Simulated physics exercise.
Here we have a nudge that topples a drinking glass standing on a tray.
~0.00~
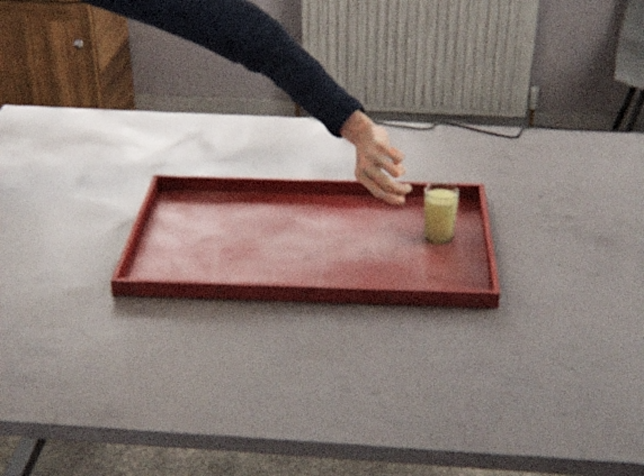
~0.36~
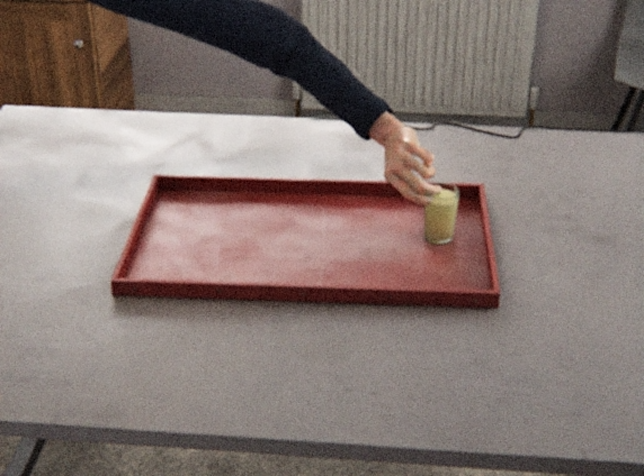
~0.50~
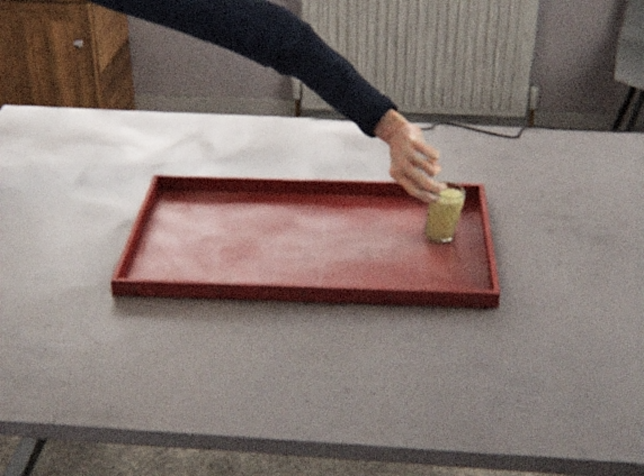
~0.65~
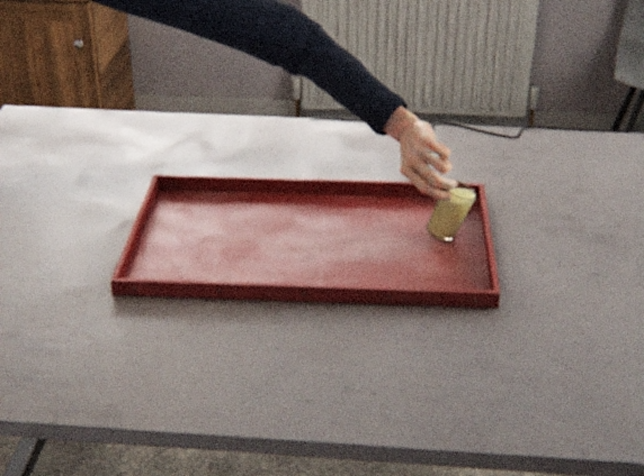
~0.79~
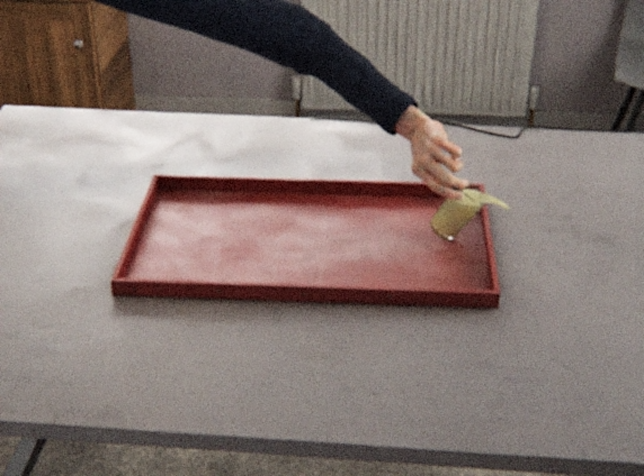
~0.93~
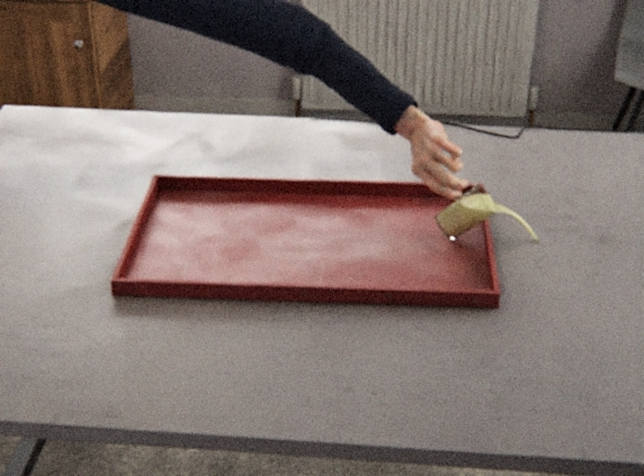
A hand pushes a nearly full glass on a red tray, tipping it rightward as liquid pours out.
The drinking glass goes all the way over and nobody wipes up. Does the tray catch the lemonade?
The lemonade escapes from the tray.
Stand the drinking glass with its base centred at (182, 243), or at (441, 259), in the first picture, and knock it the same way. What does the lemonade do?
One: It stays in the tray. Two: It wets the top as well.
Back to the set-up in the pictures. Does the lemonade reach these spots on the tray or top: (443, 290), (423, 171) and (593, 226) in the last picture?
In turn: Clear of it, not reached, wet.
After 1.5 s, the drinking glass lies across the rim; the puddle covers about as much as a plate; it is on the top, beyond the rim.
After 2.2 s, the puddle covers about as much as a tray; it is on the top, beyond the rim.
After 3.6 s, the puddle covers about as much as a tray; it is on the top, beyond the rim.
